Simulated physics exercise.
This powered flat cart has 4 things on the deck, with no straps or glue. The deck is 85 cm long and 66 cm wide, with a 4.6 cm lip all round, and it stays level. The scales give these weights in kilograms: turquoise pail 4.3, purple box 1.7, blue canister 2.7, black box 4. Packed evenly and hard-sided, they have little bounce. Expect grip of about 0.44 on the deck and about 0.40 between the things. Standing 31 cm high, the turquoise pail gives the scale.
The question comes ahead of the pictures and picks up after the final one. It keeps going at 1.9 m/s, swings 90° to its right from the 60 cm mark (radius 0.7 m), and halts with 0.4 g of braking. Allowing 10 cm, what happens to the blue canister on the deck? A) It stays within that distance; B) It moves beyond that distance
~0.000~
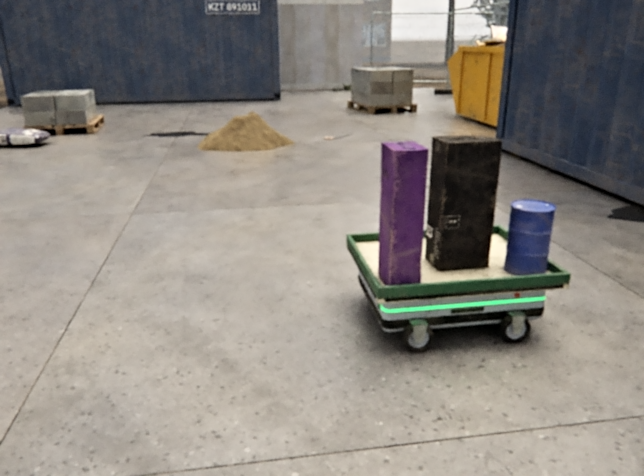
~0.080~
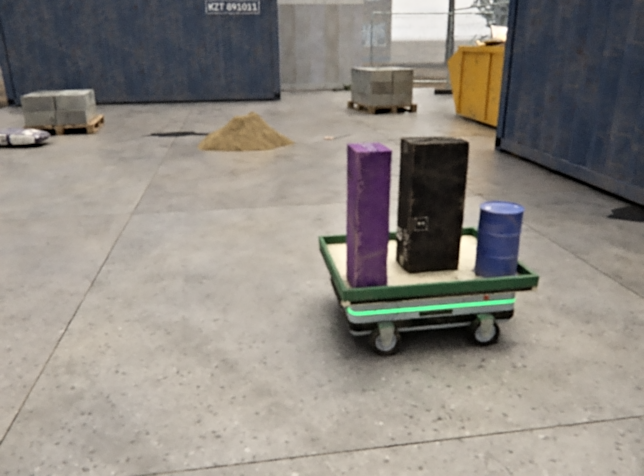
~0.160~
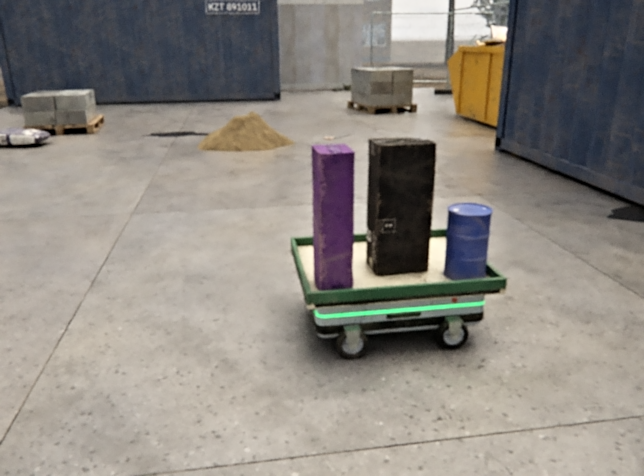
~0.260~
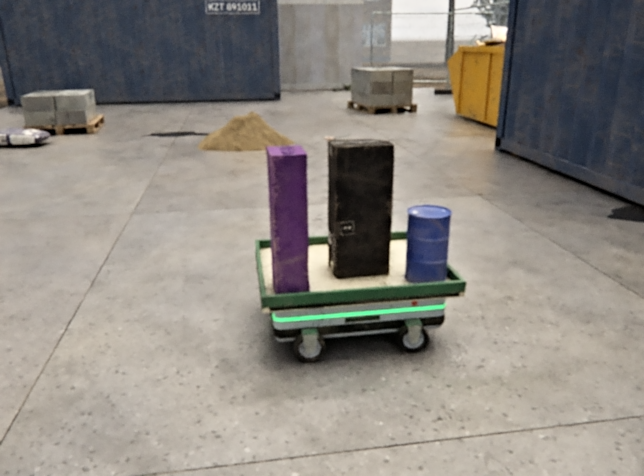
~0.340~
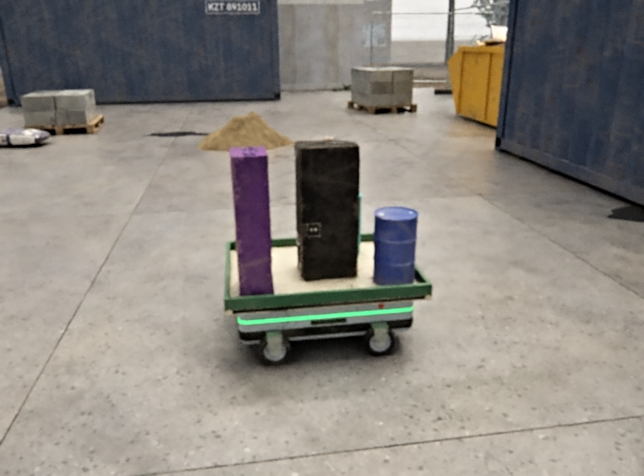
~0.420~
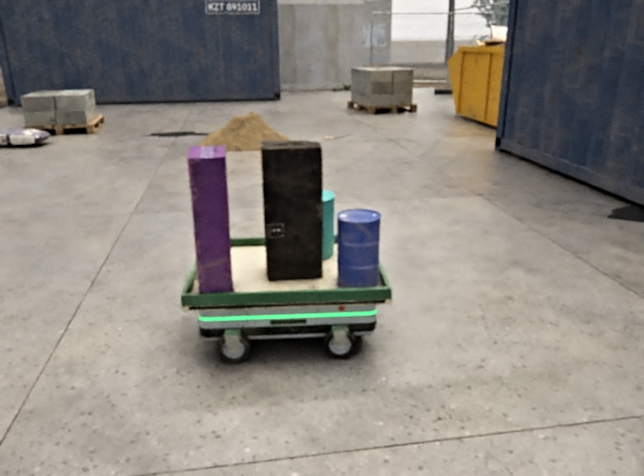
It moves beyond that distance.
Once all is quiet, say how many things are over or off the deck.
The answer: 3.
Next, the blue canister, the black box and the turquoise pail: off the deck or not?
Blue canister: Goes out of bounds; black box: Goes out of bounds; turquoise pail: Stays in bounds.
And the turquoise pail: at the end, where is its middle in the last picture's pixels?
It ends up at about (223, 174).
Around 0.82 s, cart has run 156 cm, turned 66°; purple box and black box now off the deck; blue canister at 14° to upright near (170, 228); turquoise pail shifted 7 cm.
Around 1.12 s, cart has run 212 cm, turned 90°; blue canister now off the deck; turquoise pail shifted 9 cm.
Finally (2.0 s), off the deck, purple box, blue canister and black box; the last one still in place (within 10 cm). In the last view, blue canister near (136, 214).
